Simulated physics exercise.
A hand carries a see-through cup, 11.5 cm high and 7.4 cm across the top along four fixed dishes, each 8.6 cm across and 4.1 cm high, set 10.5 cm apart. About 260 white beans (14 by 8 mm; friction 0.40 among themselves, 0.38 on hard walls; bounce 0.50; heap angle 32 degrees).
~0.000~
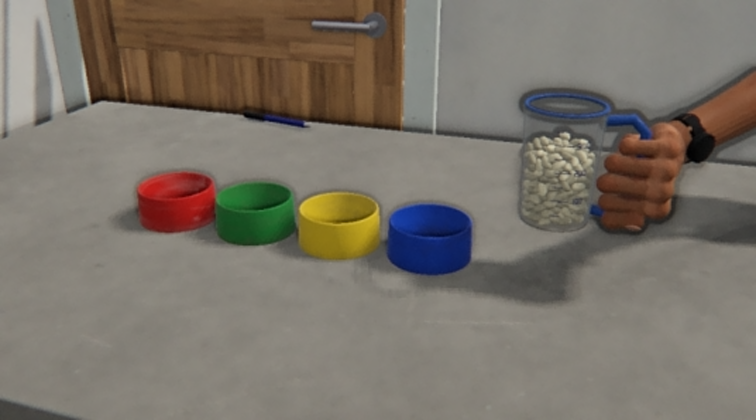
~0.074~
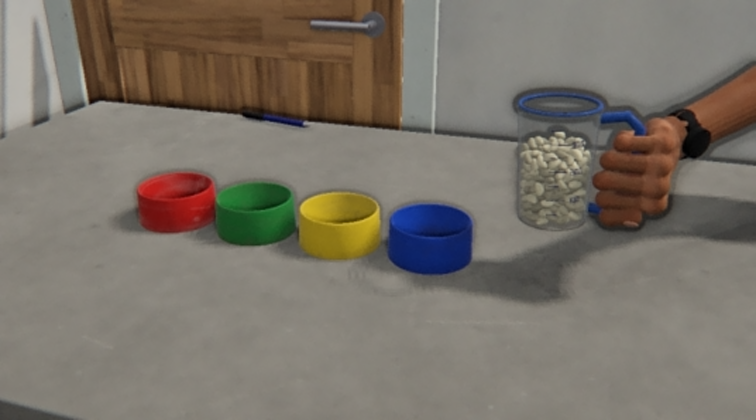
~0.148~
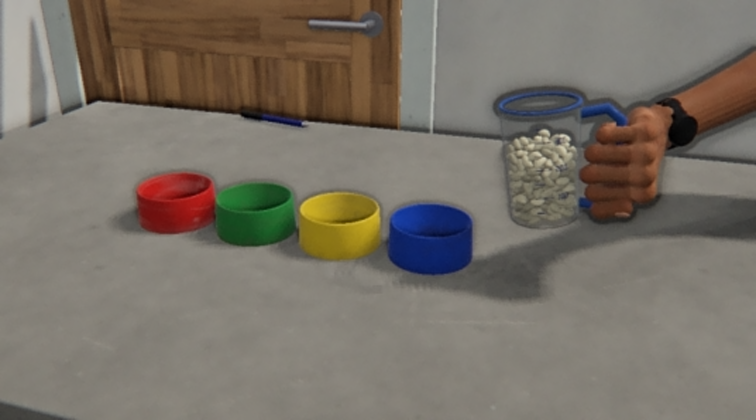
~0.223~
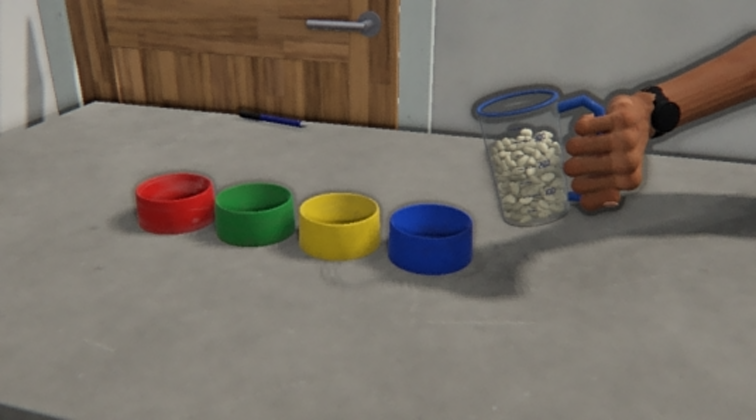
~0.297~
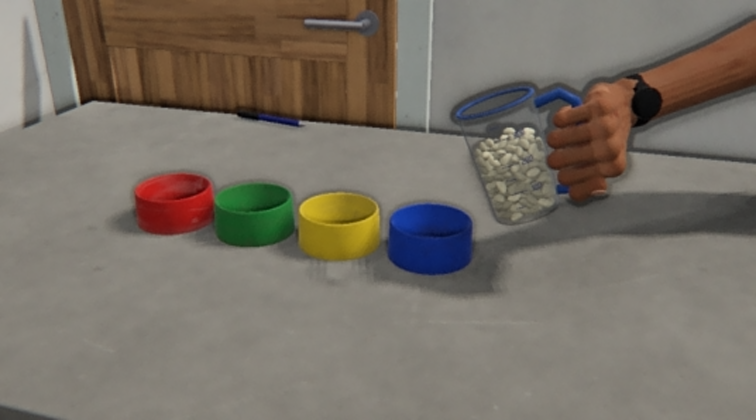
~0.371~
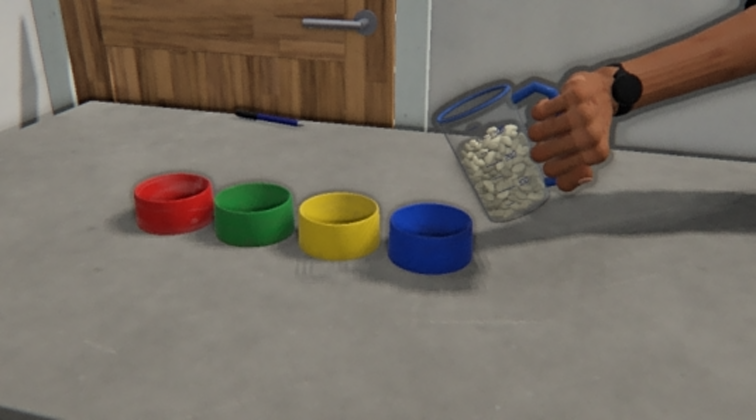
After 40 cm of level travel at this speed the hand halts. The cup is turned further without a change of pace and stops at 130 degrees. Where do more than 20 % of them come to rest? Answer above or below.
Red: Below, blue: Below, green: Above, yellow: Below, counter: Above.
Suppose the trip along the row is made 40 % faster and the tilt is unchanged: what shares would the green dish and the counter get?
In that case green 0, counter 20.
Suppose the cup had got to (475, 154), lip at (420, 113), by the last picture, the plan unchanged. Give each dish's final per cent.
Red 70, blue 0, green 0, yellow 0.
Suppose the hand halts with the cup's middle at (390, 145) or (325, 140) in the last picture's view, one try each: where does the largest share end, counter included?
Most goes to: Yellow, then green.
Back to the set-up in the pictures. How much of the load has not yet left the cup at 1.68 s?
Roughly 10 per cent.
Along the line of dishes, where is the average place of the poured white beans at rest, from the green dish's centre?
Some 3 cm to the left.
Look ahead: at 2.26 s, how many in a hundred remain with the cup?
Roughly 0 per cent.
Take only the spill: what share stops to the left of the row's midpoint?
About 100 per cent.
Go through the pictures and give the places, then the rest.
The first frame shows cup at (560, 163), tilt 0 degrees, lip at (526, 102), moved 0.0 cm; middle of the pieces at (557, 179); blue dish at (430, 221); yellow dish at (339, 208); green dish at (254, 197); red dish at (176, 186).
The second frame shows cup at (556, 162), tilt 2 degrees, lip at (520, 103), moved 0.5 cm; middle of the pieces at (553, 178).
The third frame shows cup at (542, 161), tilt 8 degrees, lip at (500, 106), moved 1.8 cm; middle of the pieces at (542, 177).
The fourth frame shows cup at (527, 159), tilt 15 degrees, lip at (479, 110), moved 3.3 cm; middle of the pieces at (528, 175).
The fifth frame shows cup at (511, 158), tilt 21 degrees, lip at (458, 114), moved 4.8 cm; middle of the pieces at (514, 173).
The sixth frame shows cup at (496, 156), tilt 28 degrees, lip at (439, 118), moved 6.3 cm; middle of the pieces at (501, 171); blue dish at (431, 220); yellow dish at (339, 209); green dish at (253, 198); red dish at (173, 188). The cup turns about 90 degrees a second and travels 20 cm a second.
After 1.15 s, tilt 98 degrees; cup holds 100 %.
After 1.68 s, tilt 130 degrees; cup holds 10 %, green 70 %.
Then, at 2.26 s, tilt 130 degrees; cup holds 0 %, red 5 %, green 65 %.
At rest (2.8 s), red 5 %, blue 0 %, green 65 %, yellow 0 %, counter 30 %.
